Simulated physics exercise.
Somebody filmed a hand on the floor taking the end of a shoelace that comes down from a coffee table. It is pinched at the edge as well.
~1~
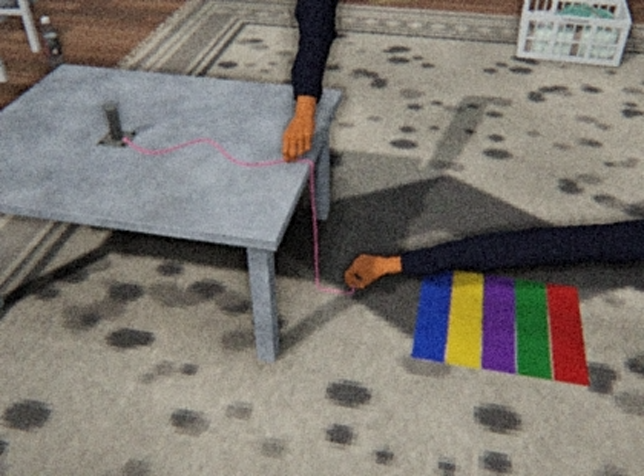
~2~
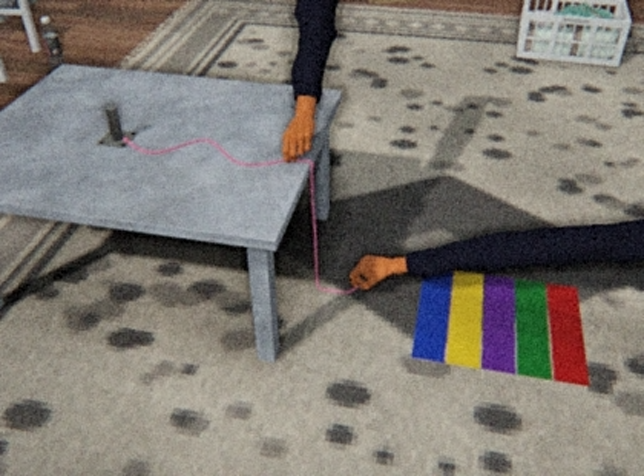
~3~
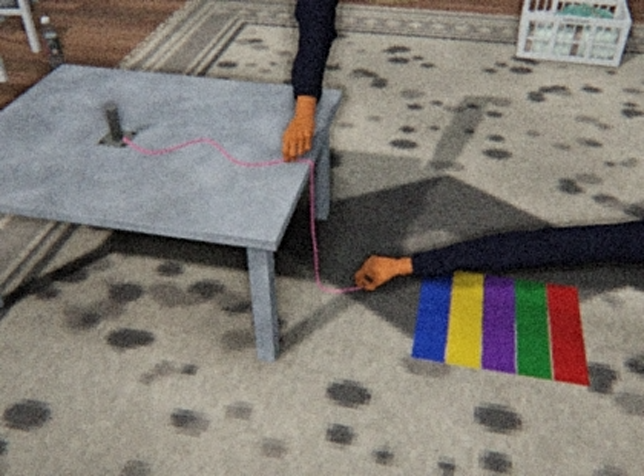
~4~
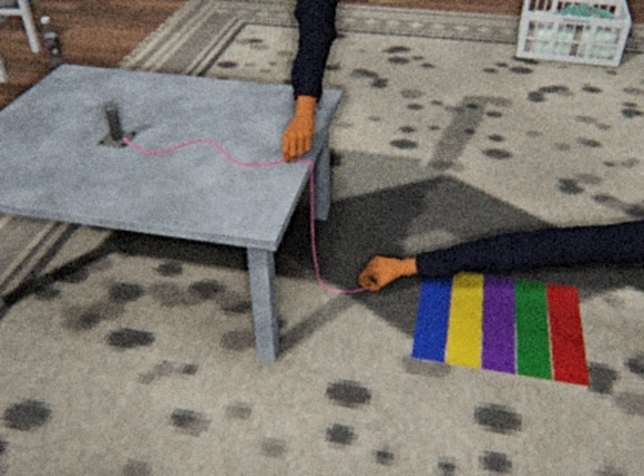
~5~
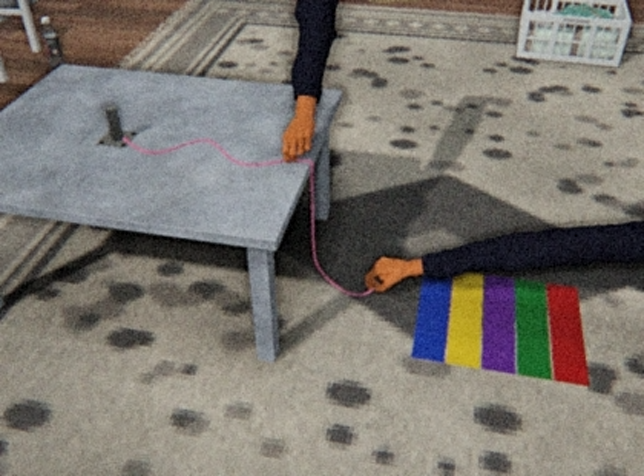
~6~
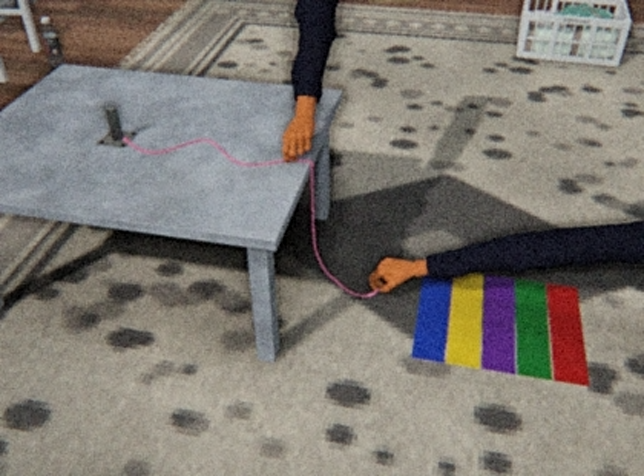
A hand near the floor draws a pink shoelace's end slightly right beside a table.
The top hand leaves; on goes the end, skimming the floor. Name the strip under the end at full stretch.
It gets as far as the purple strip.
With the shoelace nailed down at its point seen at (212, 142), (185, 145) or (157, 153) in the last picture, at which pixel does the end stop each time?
About (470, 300), (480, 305) and (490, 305).
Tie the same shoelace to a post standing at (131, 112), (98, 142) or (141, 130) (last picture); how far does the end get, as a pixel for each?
Near (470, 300), (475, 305) and (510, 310).
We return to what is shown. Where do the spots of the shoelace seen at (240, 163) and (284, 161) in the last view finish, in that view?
At (275, 158), then (317, 172).
Soon after, end near (435, 297); over blue.
Then, end near (474, 303); over yellow.
At full stretch, end near (496, 306); over purple. The purple one.
